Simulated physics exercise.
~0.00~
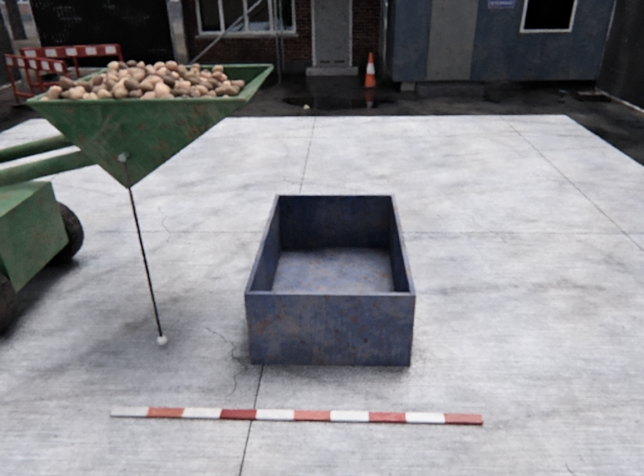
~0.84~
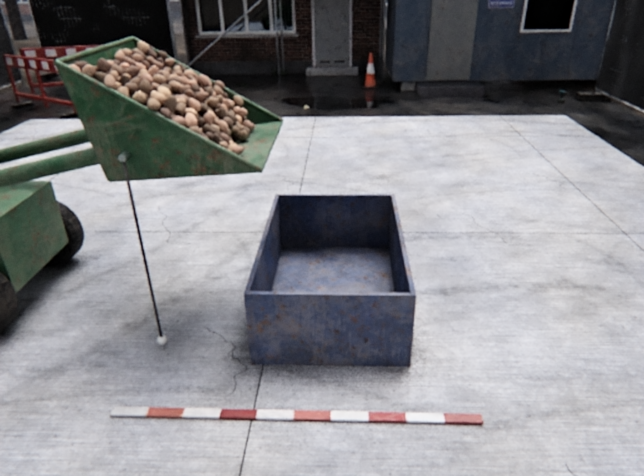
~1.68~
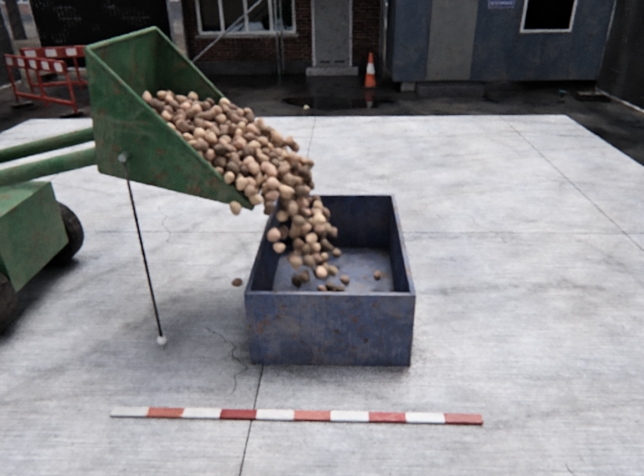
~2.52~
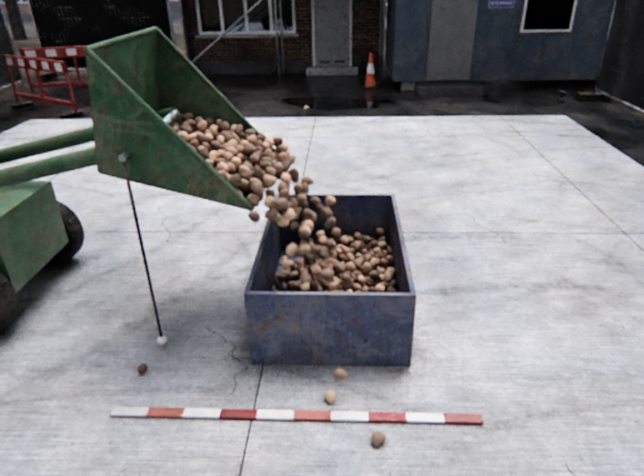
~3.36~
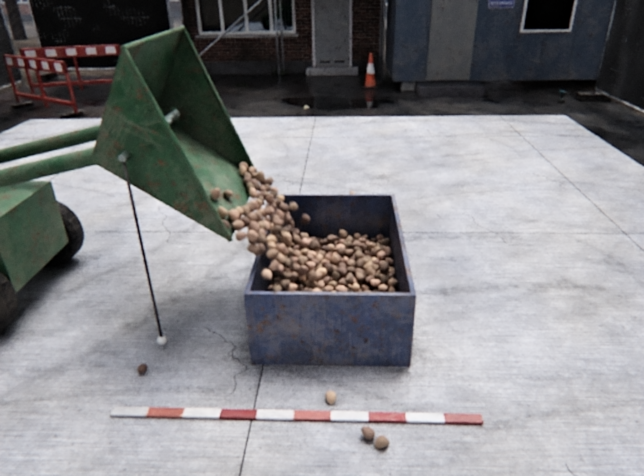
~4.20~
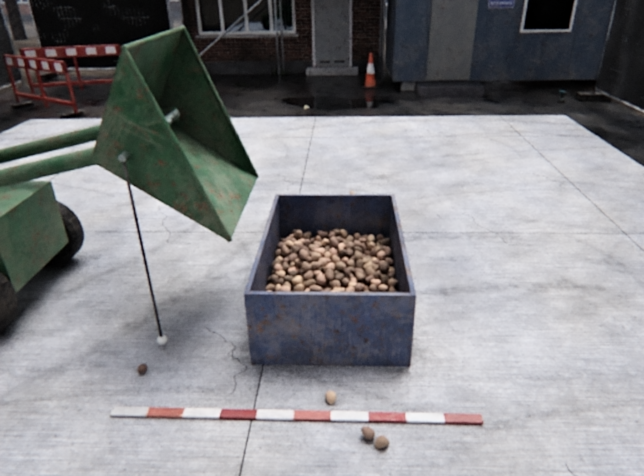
The clip opens on a green loader at the left, its raised bucket heaped with brown, rounded stones, beside an open dark blue bin on a concrete yard. The bucket begins tilting down to the right, and the heap leans toward its lower lip. As it tips further, the stones pour into the bin in a thick stream, while a few stray ones drop onto the concrete. The bucket holds its slant as the bin fills, then tips more steeply, sending out the rest. Finally, the empty bucket hangs steeply tilted, with nearly all the stones piled in the bin and a few lying on the ground.
